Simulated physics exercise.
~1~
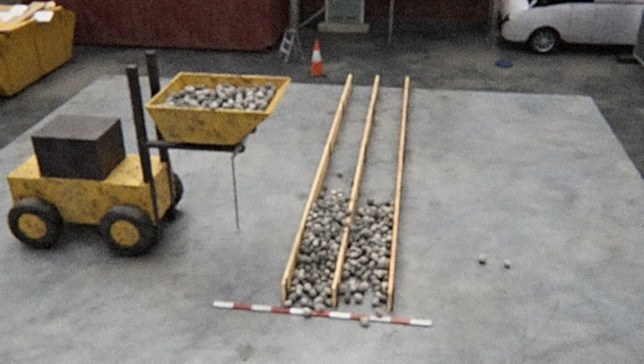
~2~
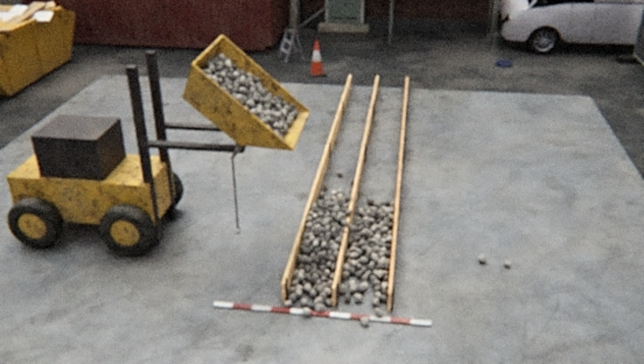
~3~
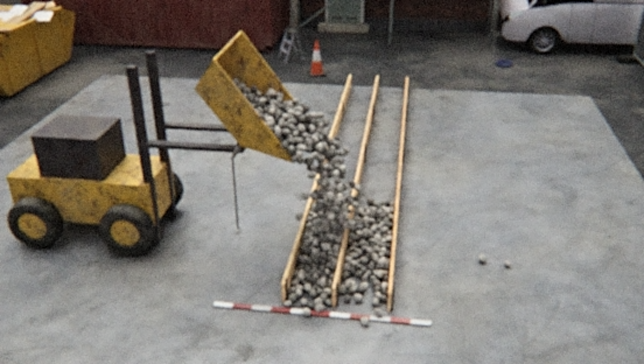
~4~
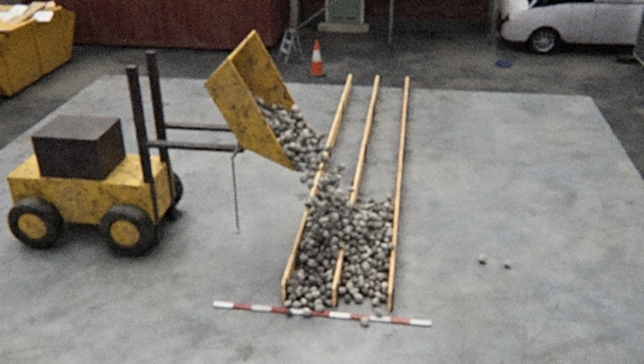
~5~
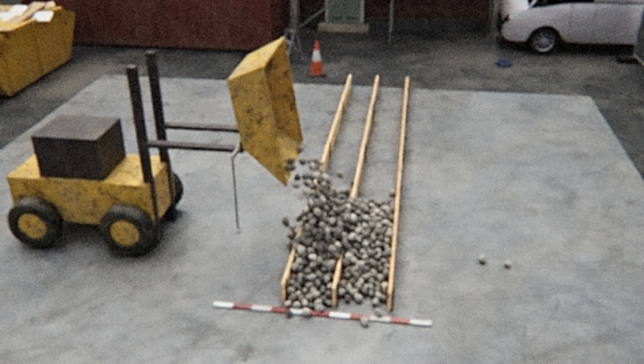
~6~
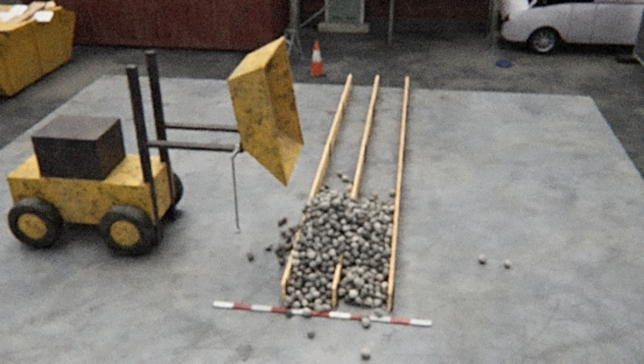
A yellow forklift with a dark block on its back stands at the left of a grey concrete yard, seen from above, holding up a yellow skip of rounded grey stones. To its right, three wooden boards form two bays already partly filled with similar stones, with a red and white staff across the near end. The skip tips steadily to the right, and stones pour over its lip into both bays. It empties and stays steeply tilted while the heap spreads, burying part of the middle board, with a few stones lying outside the boards.
